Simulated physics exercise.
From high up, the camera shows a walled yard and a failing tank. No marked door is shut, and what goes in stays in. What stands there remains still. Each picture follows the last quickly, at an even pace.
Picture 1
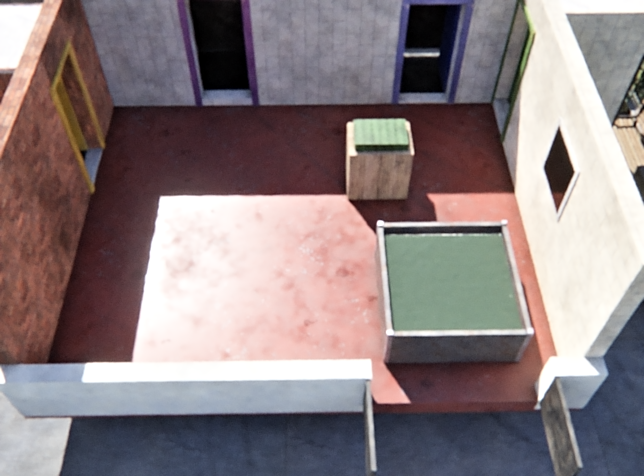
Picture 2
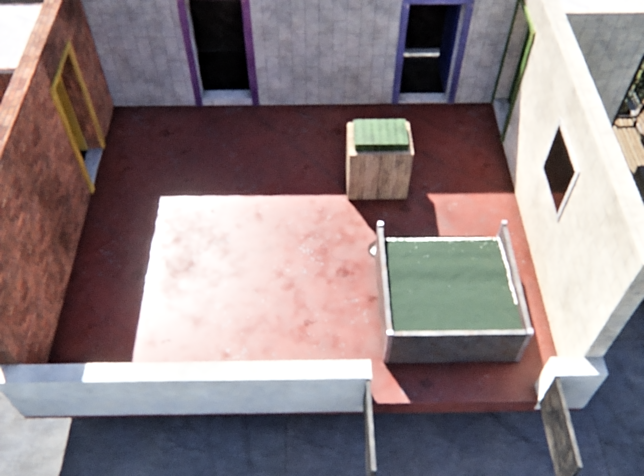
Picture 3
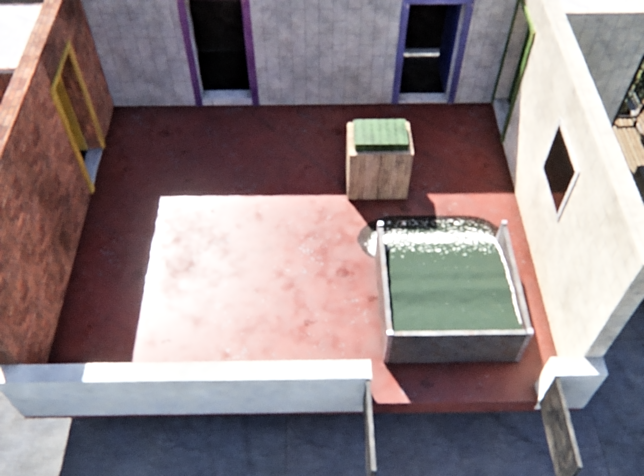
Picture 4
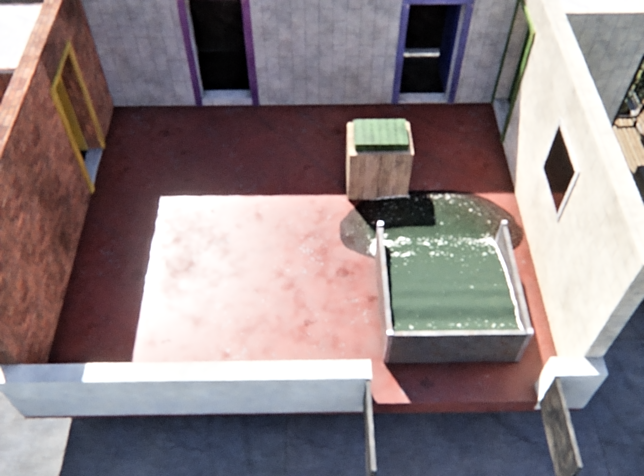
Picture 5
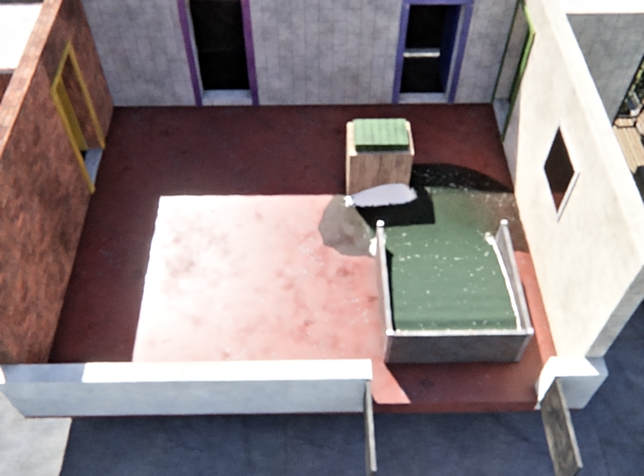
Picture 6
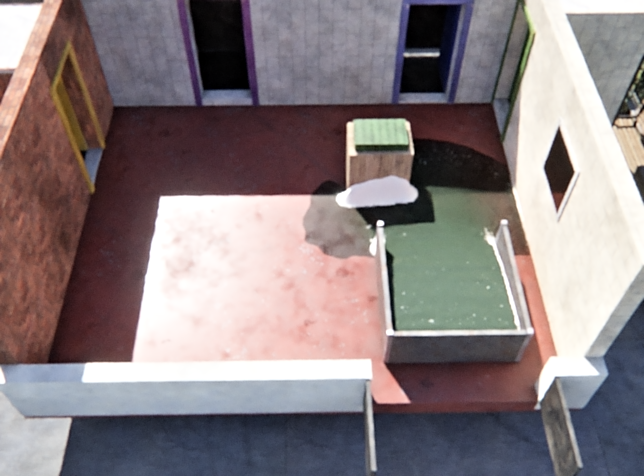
In a walled yard, green water pours from a tank's far side and spreads outward.
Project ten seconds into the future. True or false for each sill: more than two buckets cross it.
Blue door - true; green door - true; yellow door - true; purple door - false.
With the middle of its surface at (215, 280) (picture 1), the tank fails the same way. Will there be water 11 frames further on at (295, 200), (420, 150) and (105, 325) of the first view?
One after the other: Reached, untouched, untouched.
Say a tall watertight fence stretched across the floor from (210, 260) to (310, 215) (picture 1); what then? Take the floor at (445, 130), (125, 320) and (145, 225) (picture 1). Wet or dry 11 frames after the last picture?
In order: Soaked, untouched, untouched.
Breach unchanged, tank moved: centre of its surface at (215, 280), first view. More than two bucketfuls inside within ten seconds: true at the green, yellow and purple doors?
Here's what I see: The green door never reaches it, while the yellow door gets beyond it and the purple door gets beyond it.
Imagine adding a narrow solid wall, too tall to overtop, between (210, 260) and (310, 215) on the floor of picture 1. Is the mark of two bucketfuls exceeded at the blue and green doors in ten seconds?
So the blue door overflows the limit and the green door overflows the limit.
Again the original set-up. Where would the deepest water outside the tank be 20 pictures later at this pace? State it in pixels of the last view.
That spot is close to (486, 114).
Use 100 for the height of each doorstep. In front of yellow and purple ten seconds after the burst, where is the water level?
First around 150 percent, second around 20 percent.
A moment on, water covers 25 % of the floor; the blue door over two buckets in, the green door wet at the sill, nothing in, the yellow door not reached, the purple door not reached.
Next, water covers 45 % of the floor; the blue door far over two buckets in, the green door over two buckets in, the yellow door not reached, the purple door not reached.
Then, water covers 70 % of the floor; the blue door far over two buckets in, the green door over two buckets in, the yellow door under two buckets in, the purple door wet at the sill, nothing in.
Later, water covers 75 % of the floor; the blue door far over two buckets in, the green door far over two buckets in, the yellow door under two buckets in, the purple door wet at the sill, nothing in.
In the end, water covers 90 % of the floor; the blue door far over two buckets in, the green door far over two buckets in, the yellow door over two buckets in, the purple door wet at the sill, nothing in.
